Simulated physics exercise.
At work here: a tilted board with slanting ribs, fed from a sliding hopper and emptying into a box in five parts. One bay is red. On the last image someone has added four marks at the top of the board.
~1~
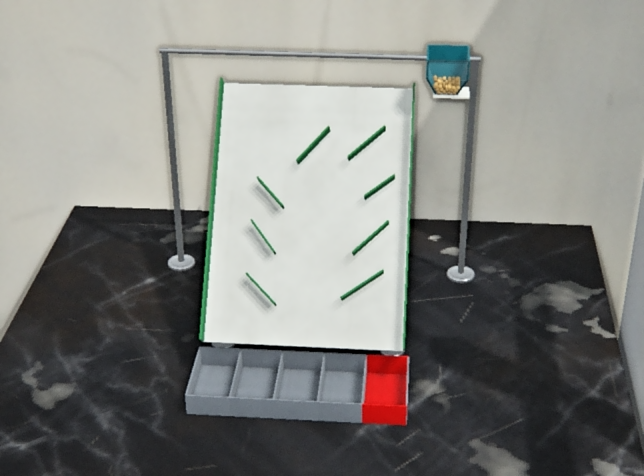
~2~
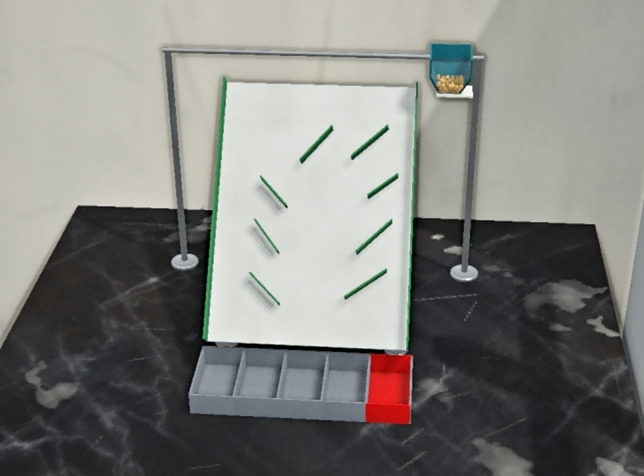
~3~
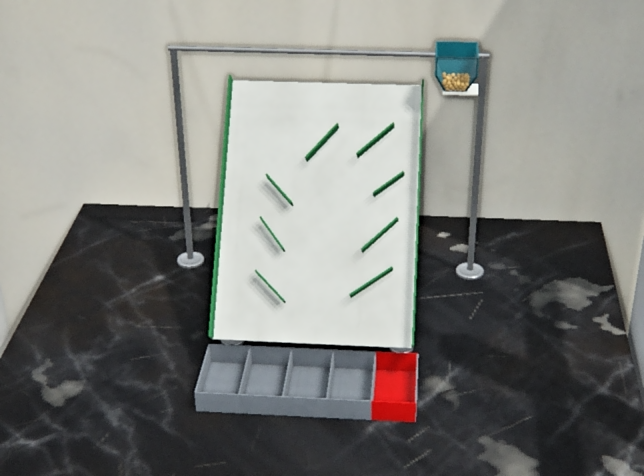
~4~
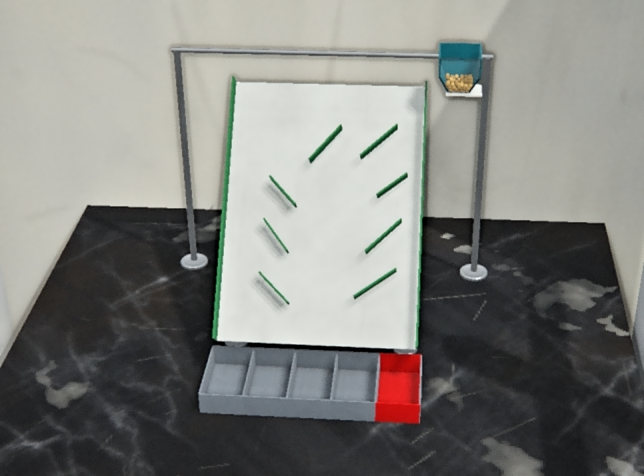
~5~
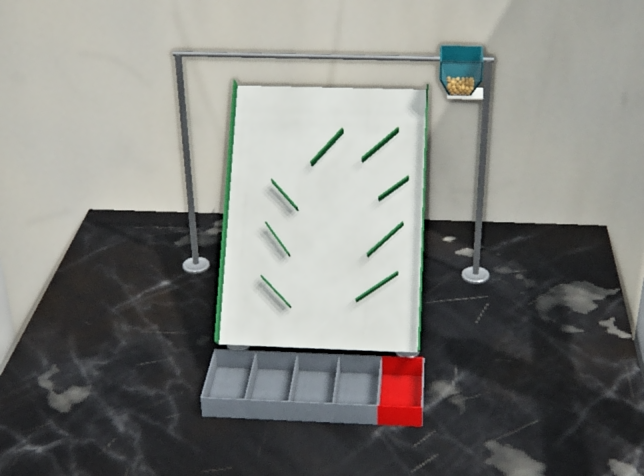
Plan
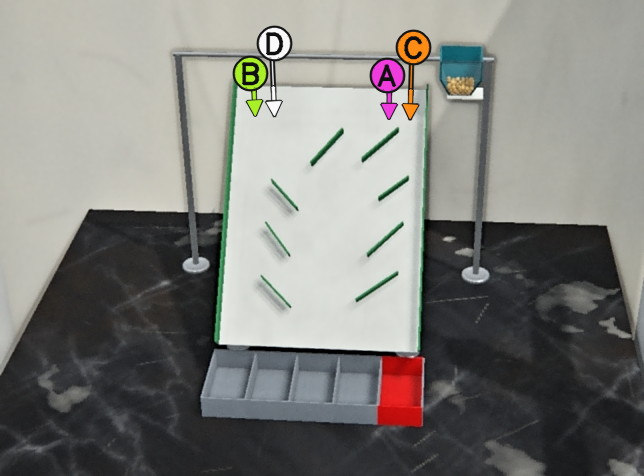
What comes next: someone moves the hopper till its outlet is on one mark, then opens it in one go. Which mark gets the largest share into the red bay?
Choose C.
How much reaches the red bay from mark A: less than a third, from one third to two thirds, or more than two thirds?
Mark A gives less than a third.
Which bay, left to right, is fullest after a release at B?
It is the first one.
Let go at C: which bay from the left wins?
The fifth from the left.
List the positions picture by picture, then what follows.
In the first frame, hopper near (447, 84), dried chickpeas, door shut.
In the second frame, ribs (300, 159) to (332, 125), (351, 156) to (388, 125), (260, 176) to (286, 204).
In the third frame, ribs (373, 193) to (404, 171), (260, 216) to (283, 249), (362, 249) to (398, 217).
In the fourth frame, ribs (259, 271) to (288, 302), (353, 296) to (396, 268).
In the fifth frame, red bay near (400, 415), number 5 of 5 from the left.
On the marked copy, mark A meets the board at (389, 113); mark B meets the board at (254, 110); mark C meets the board at (410, 113); mark D meets the board at (274, 110).
Choosing A, a small share in the red bay, the bulk in other bays, a small share outside the box.
Choosing B, none at all in the red bay, the bulk in other bays, a small share outside the box.
Choosing C, close to a third in the red bay, close to half in other bays, a small share outside the box.
Choosing D, none at all in the red bay, all but a few in other bays, a small share outside the box.
